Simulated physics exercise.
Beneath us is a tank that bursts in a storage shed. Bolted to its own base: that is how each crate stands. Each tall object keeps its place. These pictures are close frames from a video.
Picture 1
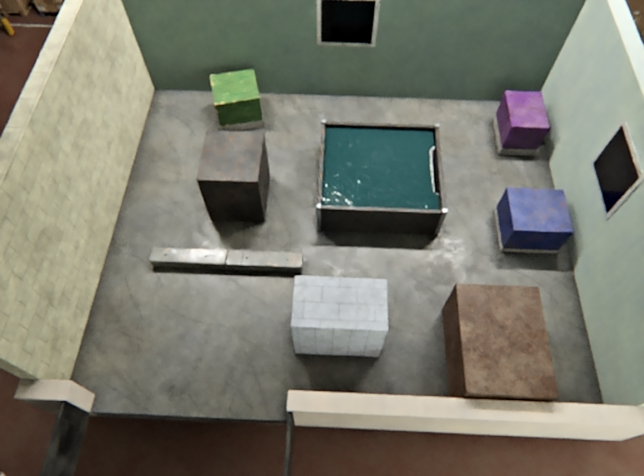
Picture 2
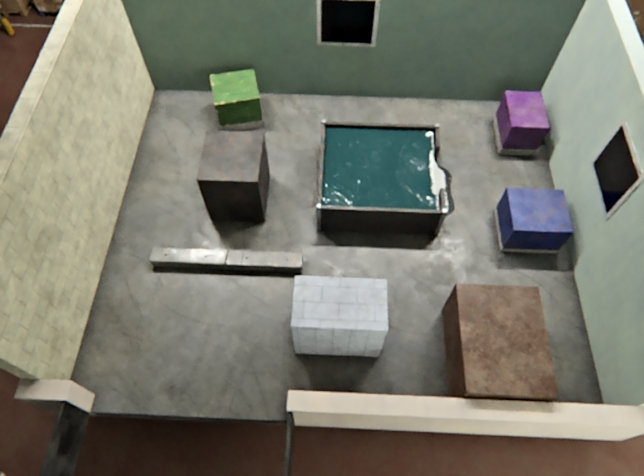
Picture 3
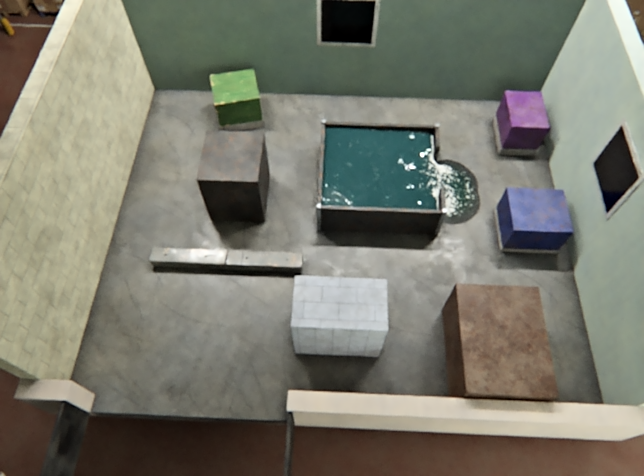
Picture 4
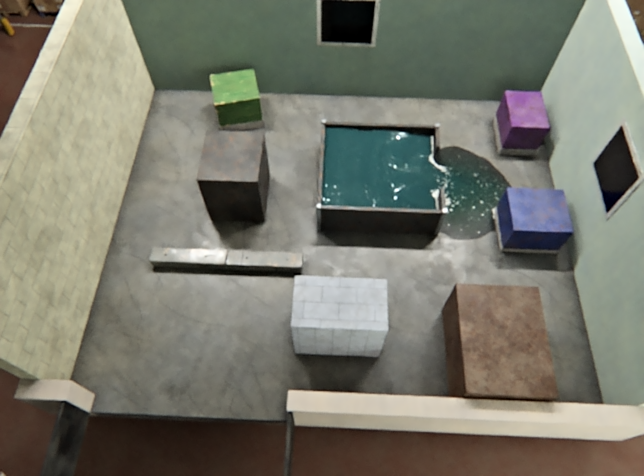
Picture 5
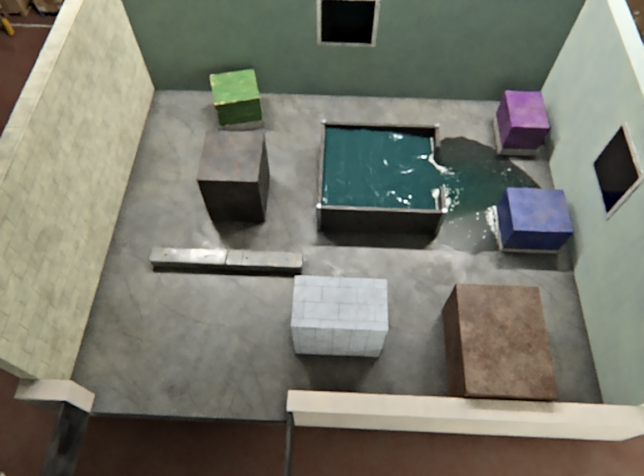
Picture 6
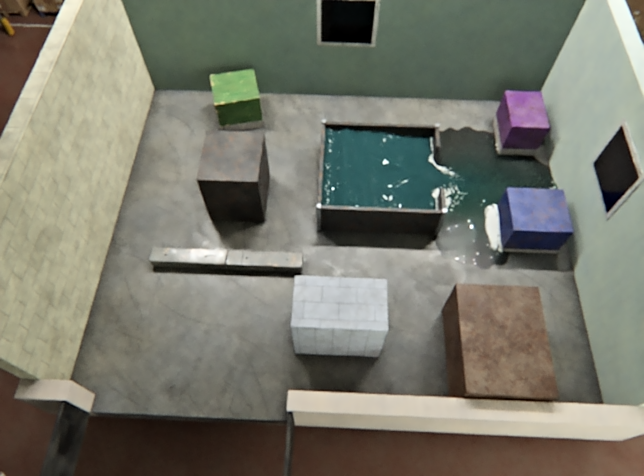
In the video, a rectangular tank of dark green water opens on its right side, and water pours out across the gray floor of a walled room, spreading between the purple and blue crates and around the blue one.
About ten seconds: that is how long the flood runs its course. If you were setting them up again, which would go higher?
The green crate will not be touched; the purple crate will be touched; the blue crate will be touched.
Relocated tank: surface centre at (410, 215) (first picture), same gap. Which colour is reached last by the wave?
Last of all, it's the green crate.
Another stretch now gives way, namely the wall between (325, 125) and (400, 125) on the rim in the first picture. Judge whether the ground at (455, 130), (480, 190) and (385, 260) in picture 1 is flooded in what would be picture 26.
Those three come out soaked, soaked and moisture-free, one after another.
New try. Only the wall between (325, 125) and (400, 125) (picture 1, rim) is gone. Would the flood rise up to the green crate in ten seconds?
So, as it turns out, the green crate is swamped.
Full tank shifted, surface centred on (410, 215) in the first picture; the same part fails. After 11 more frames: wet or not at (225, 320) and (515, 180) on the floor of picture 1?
Taking them in turn, left unwetted, then drenched.
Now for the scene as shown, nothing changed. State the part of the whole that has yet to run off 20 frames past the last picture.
100 %.
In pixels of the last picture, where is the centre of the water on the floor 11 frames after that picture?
It is near (428, 191).
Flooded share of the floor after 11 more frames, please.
It comes to 20 per cent.
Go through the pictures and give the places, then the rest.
In the first picture, the tank at (380, 168) is whole and still.
In the second picture, water pours out at (433, 184) and has run to a hidden place.
In the third picture, the front is at (473, 208), out from the gap at (433, 184).
In the fourth picture, the front is at a hidden place, out from the gap at (433, 184).
In the fifth picture, water pours out at (433, 184) and has run to a hidden place.
In the sixth picture, the front is at (551, 174), out from the gap at (433, 183).
A moment on, water covers 15 % of the floor; the green crate not reached, the purple crate water round its plinth, the blue crate water round its plinth.
Next, water covers 20 % of the floor; the green crate not reached, the purple crate water round its plinth, the blue crate water round its plinth.
Then, water covers 35 % of the floor; the green crate not reached, the purple crate water round its plinth, the blue crate water round its plinth.
Later, water covers 55 % of the floor; the green crate water round its plinth, the purple crate water round its plinth, the blue crate water round its plinth.
In the end, water covers 85 % of the floor; the green crate stayed above the water, the purple crate was topped, the blue crate was topped.
